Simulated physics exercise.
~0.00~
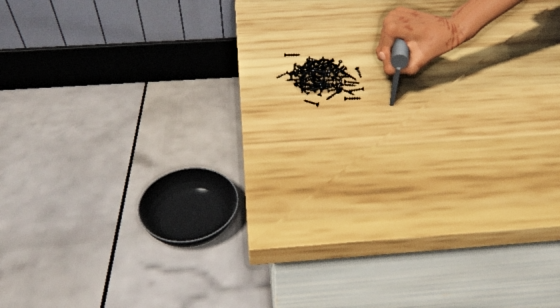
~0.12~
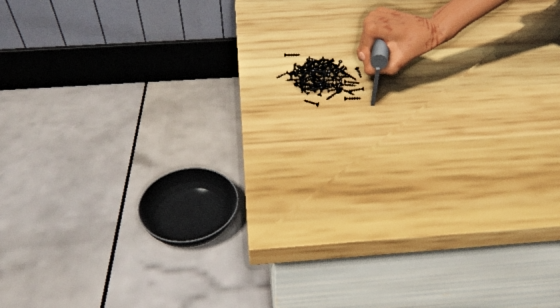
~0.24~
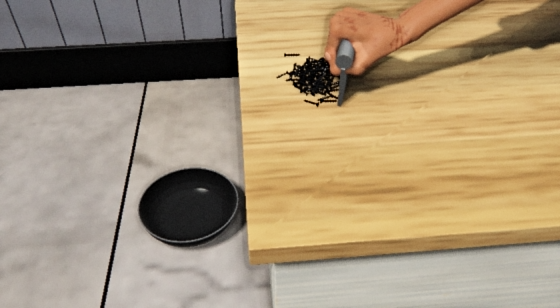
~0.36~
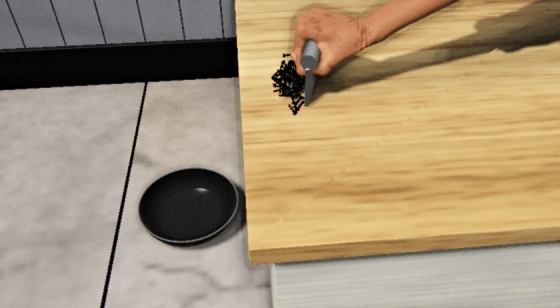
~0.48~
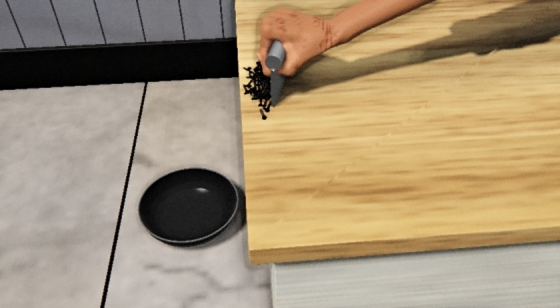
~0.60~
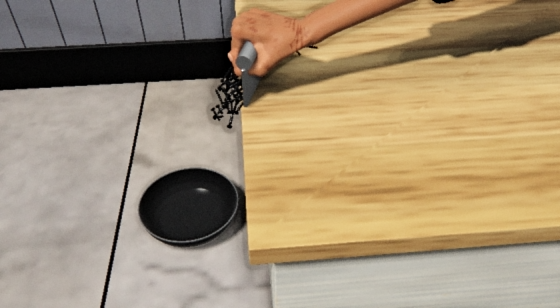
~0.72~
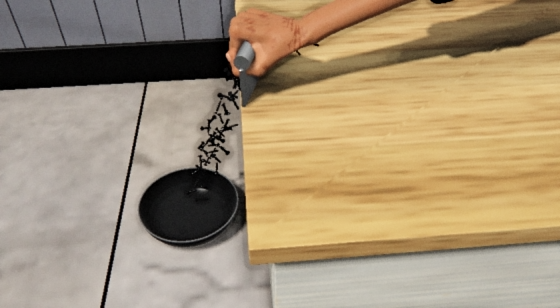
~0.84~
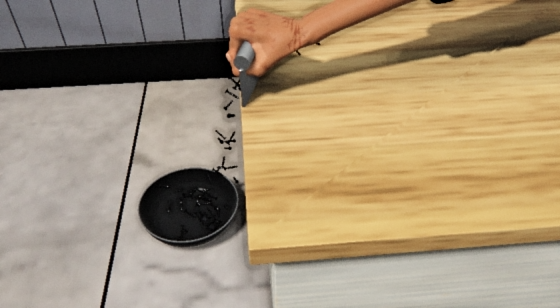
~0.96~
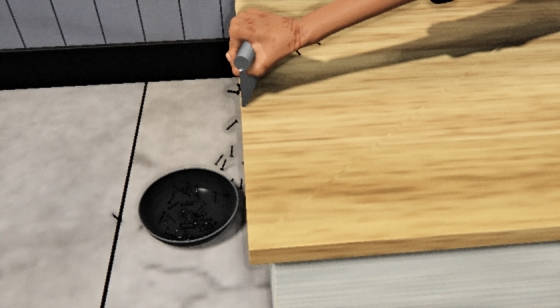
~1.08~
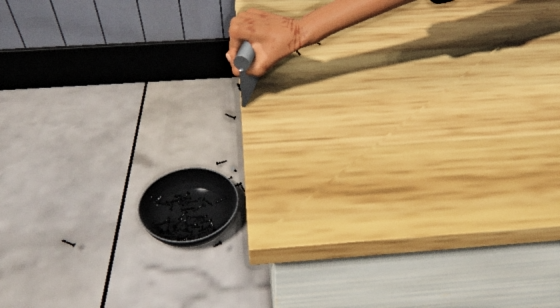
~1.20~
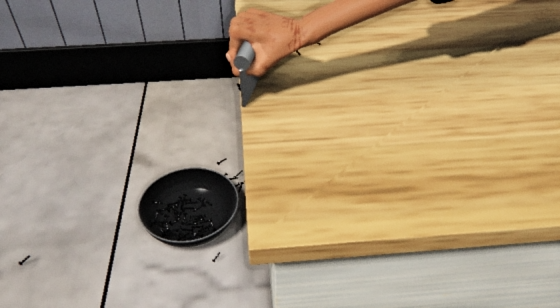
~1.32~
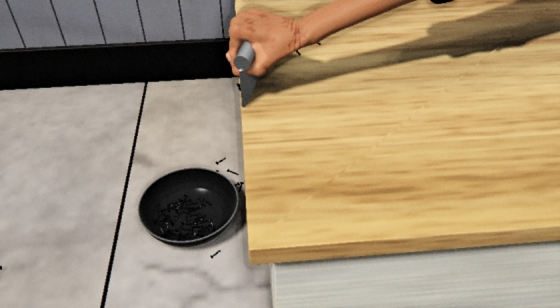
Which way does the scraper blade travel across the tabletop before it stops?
The blade travels to the left, pushing the black screws ahead of it until it reaches the table's left edge.
A hand gripping a grey scraper moves left across a pale wooden tabletop toward a loose pile of small black screws, while a black bowl sits on the marbled floor below. The blade meets the pile and pushes it along, bunching it together, until it reaches the left edge. There the hand stops, and the screws spill over the side in a trailing stream. Many drop into the bowl, but one skids away leftward across the floor. By the end, a dark heap rests in the bowl, a few strays lie around it, and the hand stays at the edge.
